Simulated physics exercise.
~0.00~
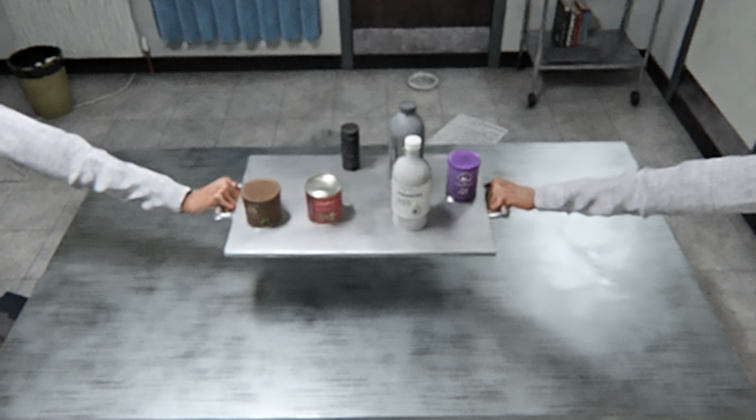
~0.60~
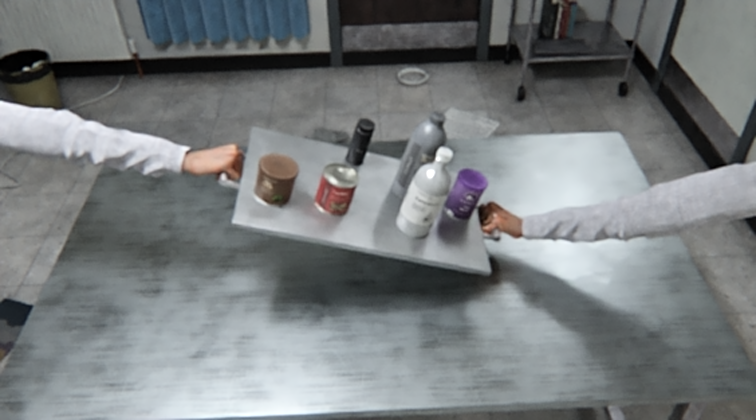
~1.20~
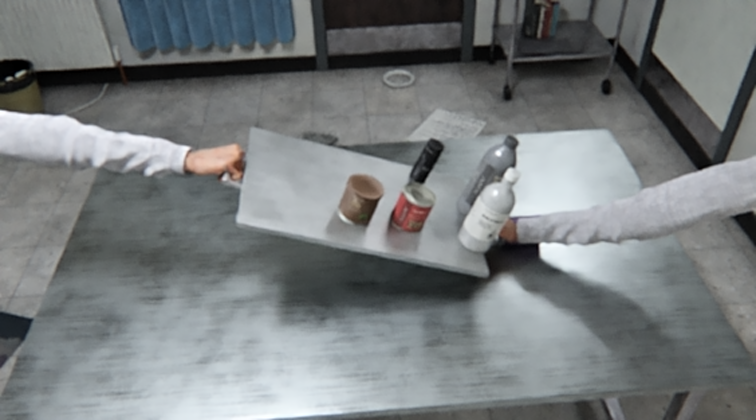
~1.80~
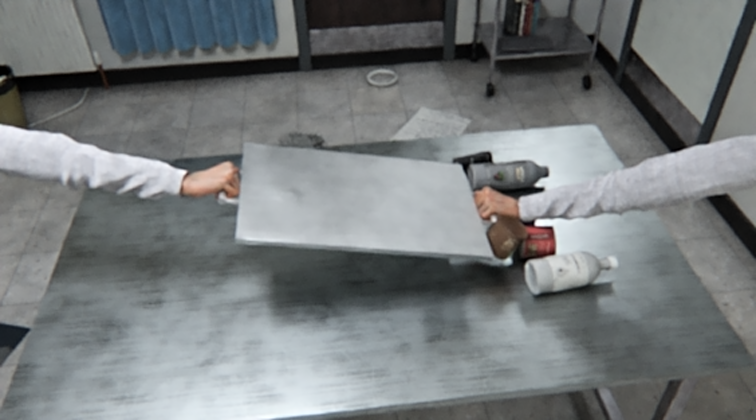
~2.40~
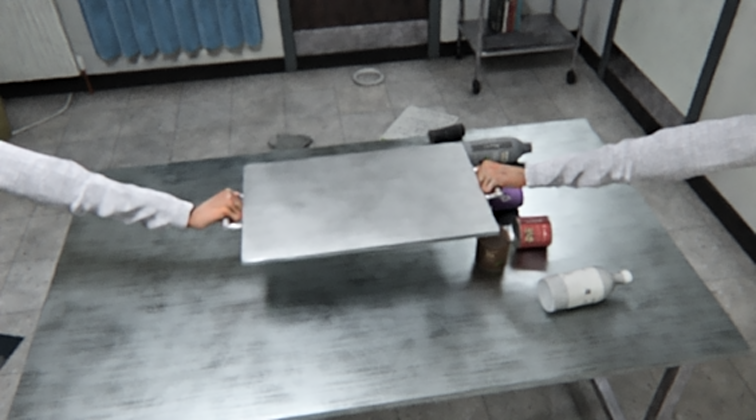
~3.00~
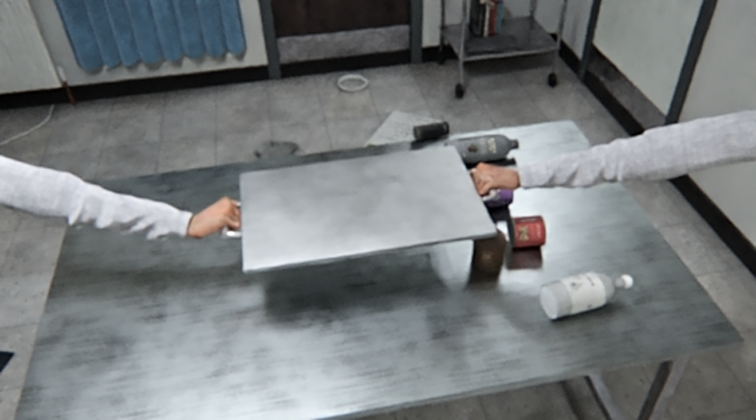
To begin with, two hands hold a plain, rimless tray level above a metal table, with a brown tin, a red tin, a purple tin, a black shaker, a grey bottle and a white bottle standing on it. The hands tip the tray down towards the right, and the items begin to lean and slide that way. The purple tin and the two bottles leave first, followed by the shaker and the remaining tins, leaving the tray bare. The hands then bring it back to level. Finally, all six items rest on the table around the tray's right side, with both bottles lying down.
